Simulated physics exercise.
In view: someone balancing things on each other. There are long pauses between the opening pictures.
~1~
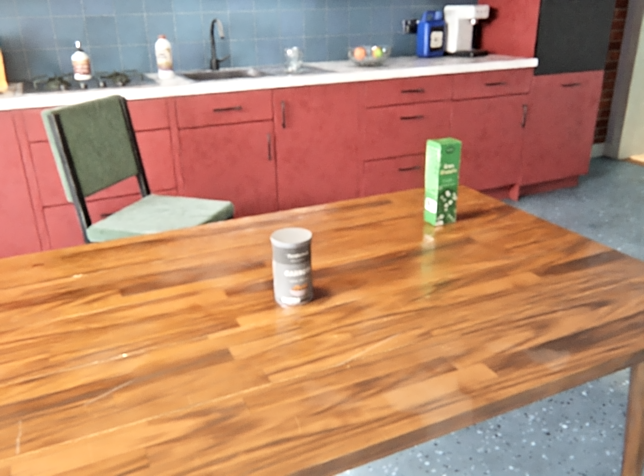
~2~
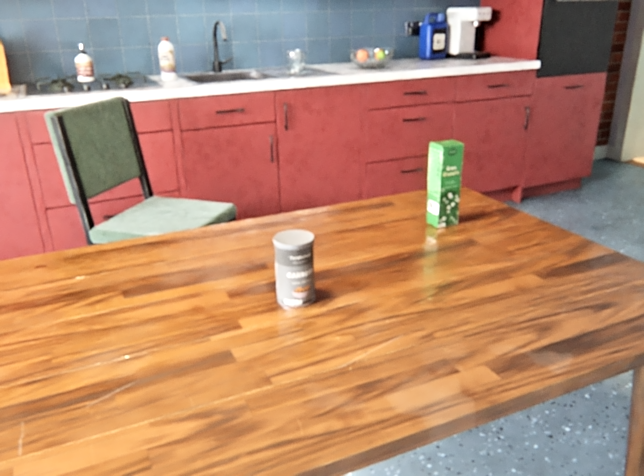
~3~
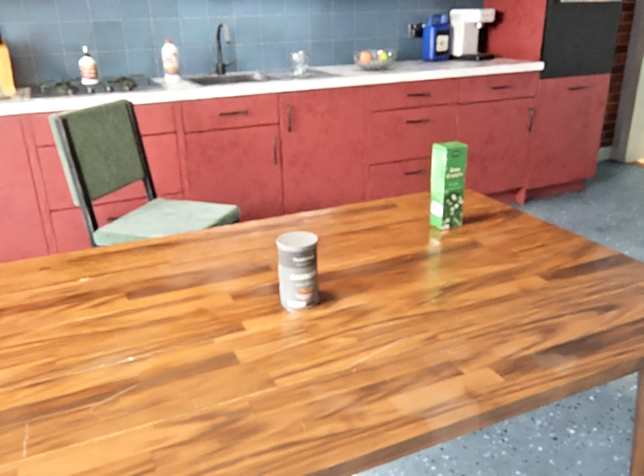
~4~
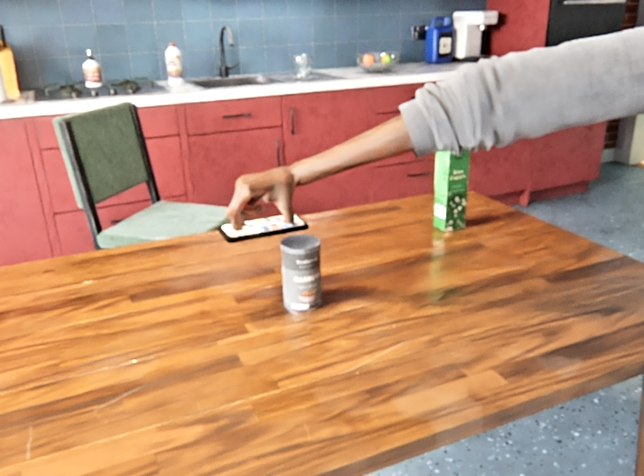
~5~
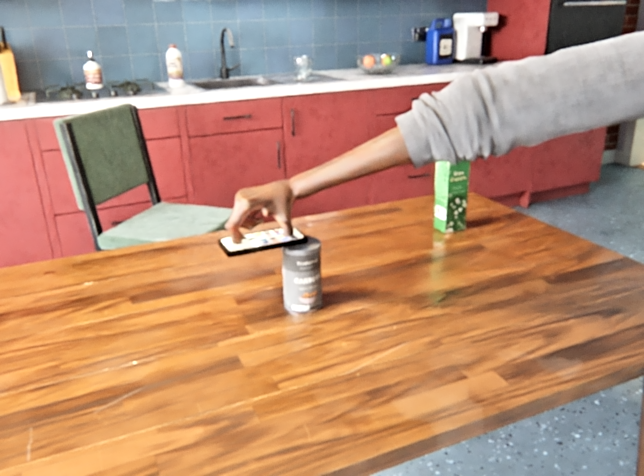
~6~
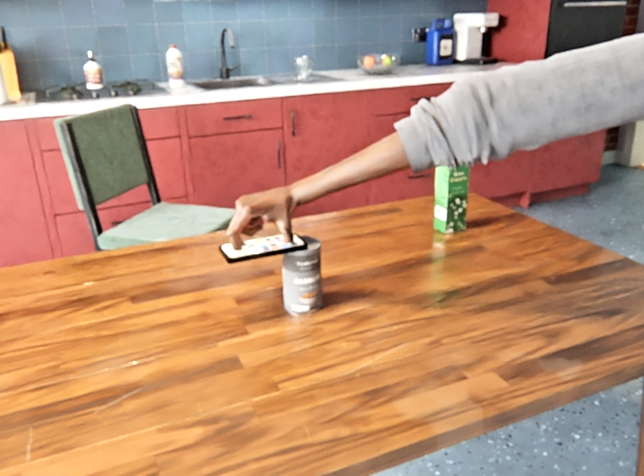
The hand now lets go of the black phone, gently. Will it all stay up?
In the end the pile comes apart.
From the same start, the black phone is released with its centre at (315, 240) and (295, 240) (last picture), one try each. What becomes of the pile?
In the first case it holds; in the second case it keeps its balance.
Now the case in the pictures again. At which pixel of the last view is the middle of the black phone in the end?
At about (273, 275).
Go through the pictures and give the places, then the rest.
In the first picture, the last thing is not in view yet; green carton (442, 182).
In the second picture, the last thing is not in view yet; green carton (444, 184).
In the third picture, the last thing is not in view yet; green carton (448, 186).
In the fourth picture, still above its spot; black phone (264, 228); green carton (451, 188).
In the fifth picture, still above its spot; black phone (263, 241); green carton (452, 189).
In the sixth picture, set down, still held; black phone (263, 248); green carton (452, 190).
Then, 0.20 s past the last view, black phone rocked 33° from its first pose near (265, 259).
Then, 0.40 s past the last view, black phone now fallen.
Then, 1.10 s past the last view, nothing new.
Then, 2.30 s past the last view, black phone resting near (273, 275).
Finally, fallen, black phone; the other 2 still in place. Final places as the last picture's camera would see them, black phone near (273, 275). The pile gives way.
